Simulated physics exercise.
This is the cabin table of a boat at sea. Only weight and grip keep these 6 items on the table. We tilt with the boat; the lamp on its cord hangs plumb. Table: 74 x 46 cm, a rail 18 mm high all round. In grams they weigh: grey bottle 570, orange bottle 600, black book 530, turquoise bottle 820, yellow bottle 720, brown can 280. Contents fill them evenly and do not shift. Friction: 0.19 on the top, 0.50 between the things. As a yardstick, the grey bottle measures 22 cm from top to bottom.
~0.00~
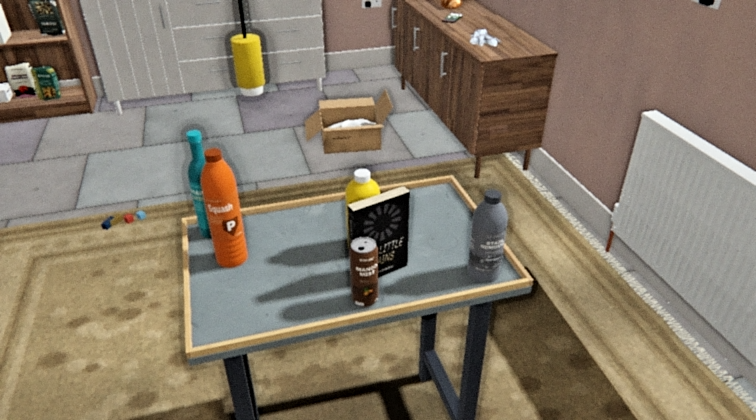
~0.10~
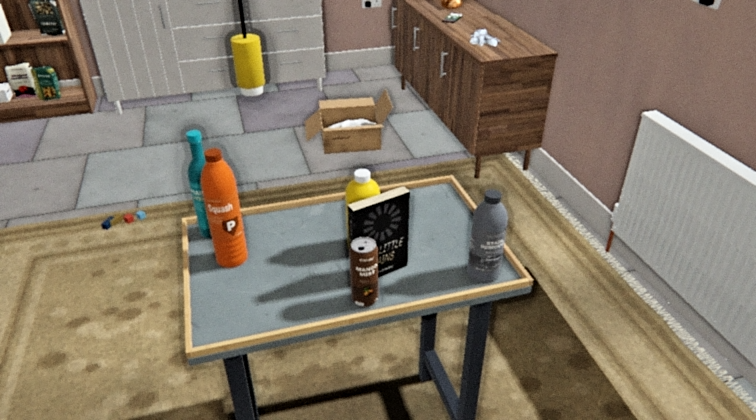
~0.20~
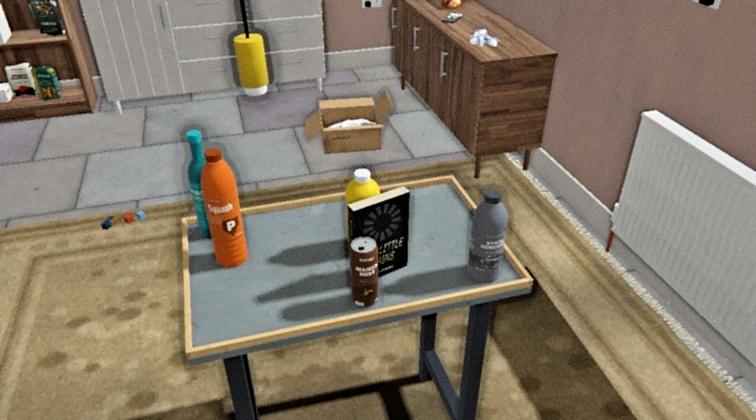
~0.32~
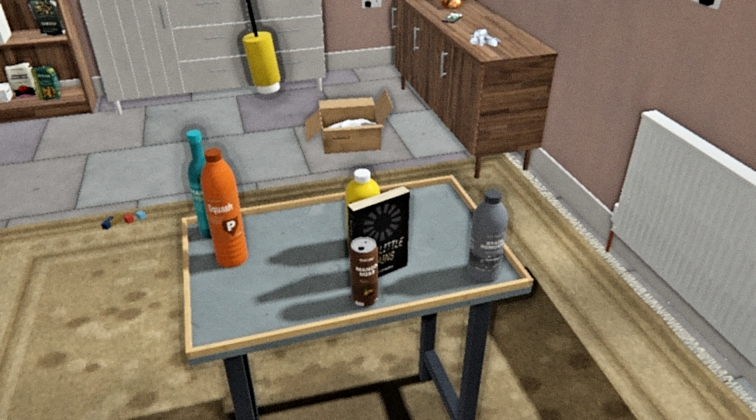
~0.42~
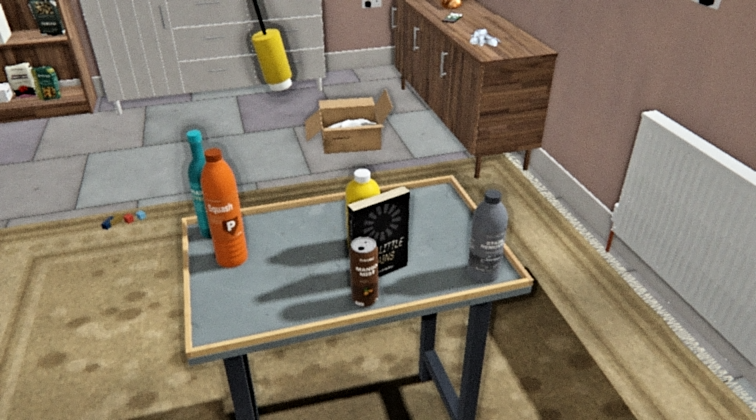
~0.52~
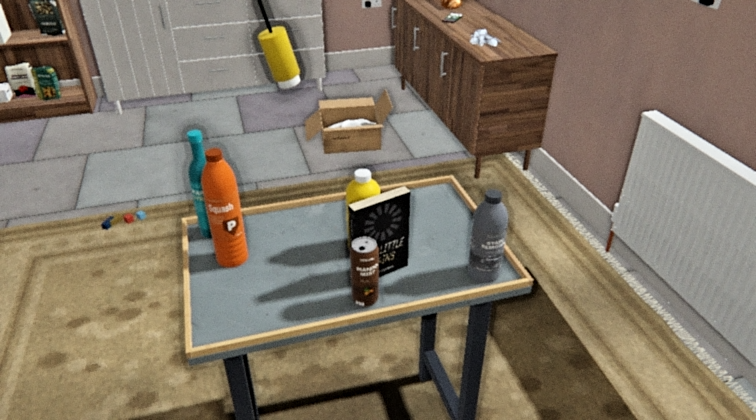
The yellow lamp hanging on its dark cord drifted slowly to the right until it hung at a slant, while the bottles, black book and brown can on the table stayed where they were.
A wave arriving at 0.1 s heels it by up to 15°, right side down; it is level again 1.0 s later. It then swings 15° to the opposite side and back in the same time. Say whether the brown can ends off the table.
The brown can is still on the table.
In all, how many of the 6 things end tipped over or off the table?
In all, 0.
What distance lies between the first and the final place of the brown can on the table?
About 0 cm.
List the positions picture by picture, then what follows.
Boat level; brown can (364, 273); grey bottle (488, 235), in the first frame.
Boat level; black book (379, 237), in the second frame.
Heel 1°, right side down; grey bottle (488, 235), in the third frame.
Heel 6°, right side down; orange bottle (223, 209); black book (379, 237), in the fourth frame.
Heel 11°, right side down, in the fifth frame.
Heel 14°, right side down; brown can (365, 273); grey bottle (488, 235), in the sixth frame.
Around 0.72 s, heel 13°, right side down; brown can shifted 2 cm near (374, 271); black book shifted 2 cm; turquoise bottle shifted 2 cm.
Around 0.92 s, heel 4°, right side down; brown can shifted 5 cm near (388, 269); black book shifted 5 cm; turquoise bottle shifted 5 cm.
Around 1.72 s, heel 13°, left side down; brown can shifted 3 cm near (380, 270); black book shifted 4 cm; turquoise bottle shifted 3 cm.
Around 1.92 s, heel 4°, left side down.
Finally (2.6 s), all 6 still in place (within 5 cm). In the last view, brown can near (365, 273).
